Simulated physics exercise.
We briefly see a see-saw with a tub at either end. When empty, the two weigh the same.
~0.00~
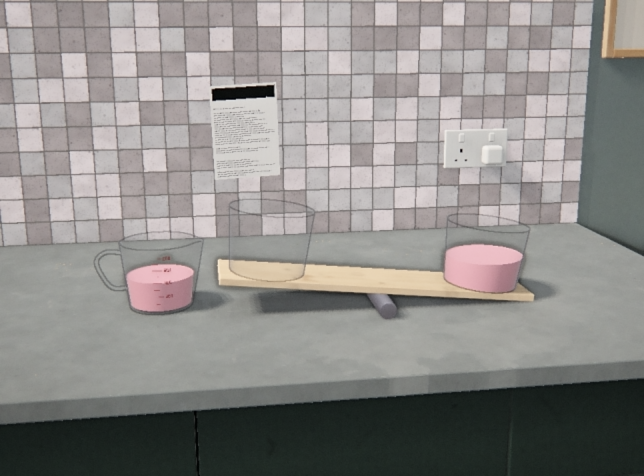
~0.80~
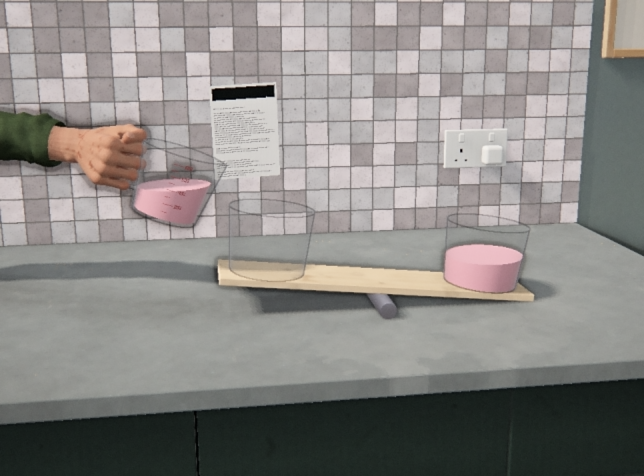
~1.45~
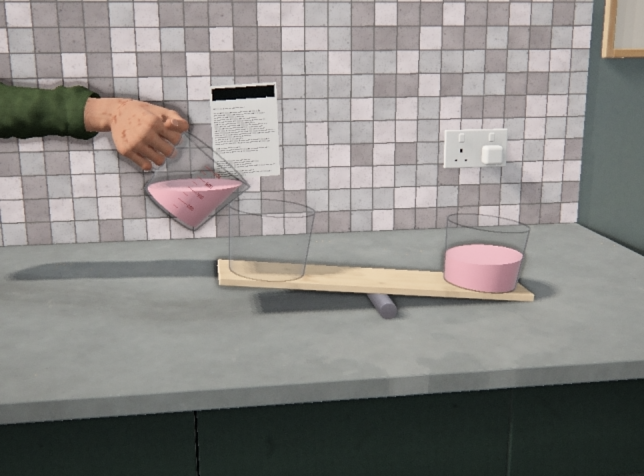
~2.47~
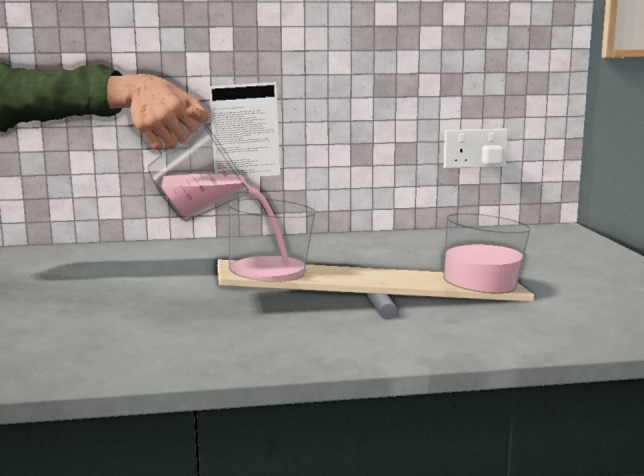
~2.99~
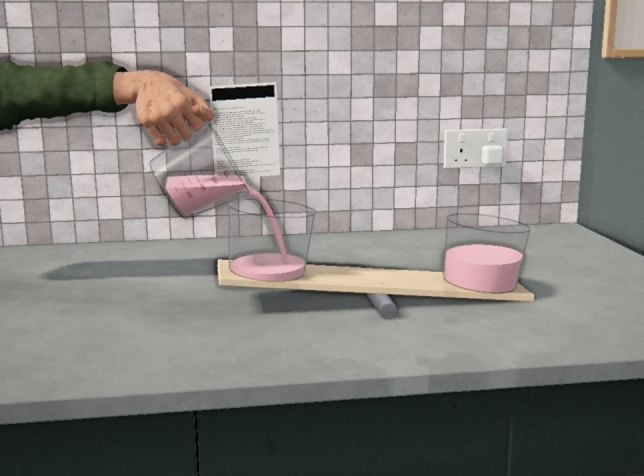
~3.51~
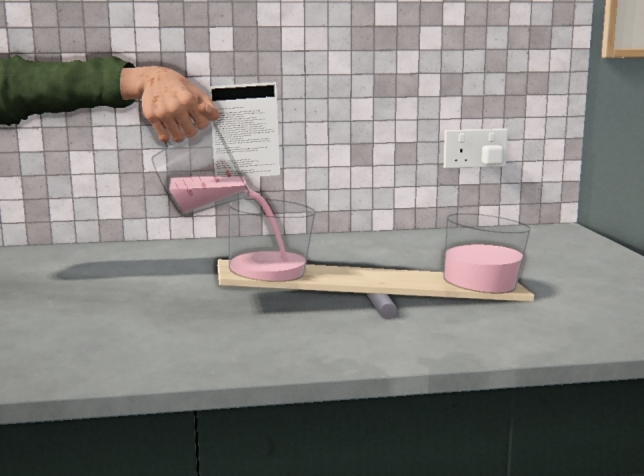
Pink milk pouring from a measuring jug, lifted and tilted by a hand, into the raised left tub on a see-saw.
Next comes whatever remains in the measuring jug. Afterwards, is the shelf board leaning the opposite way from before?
No, it's going to stay unchanged, I'd say.
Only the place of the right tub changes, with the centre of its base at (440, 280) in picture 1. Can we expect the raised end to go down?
My guess is it topples over.
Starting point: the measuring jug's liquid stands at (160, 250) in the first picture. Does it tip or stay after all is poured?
Observed: A tilt to the other side.
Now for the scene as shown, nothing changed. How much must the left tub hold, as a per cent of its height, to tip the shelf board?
My answer is about 45 per cent.
After 4.8 s, the left tub is about a quarter full; the shelf board leans as before.
After 7.3 s, the left tub is about a third full; the shelf board leans as before.
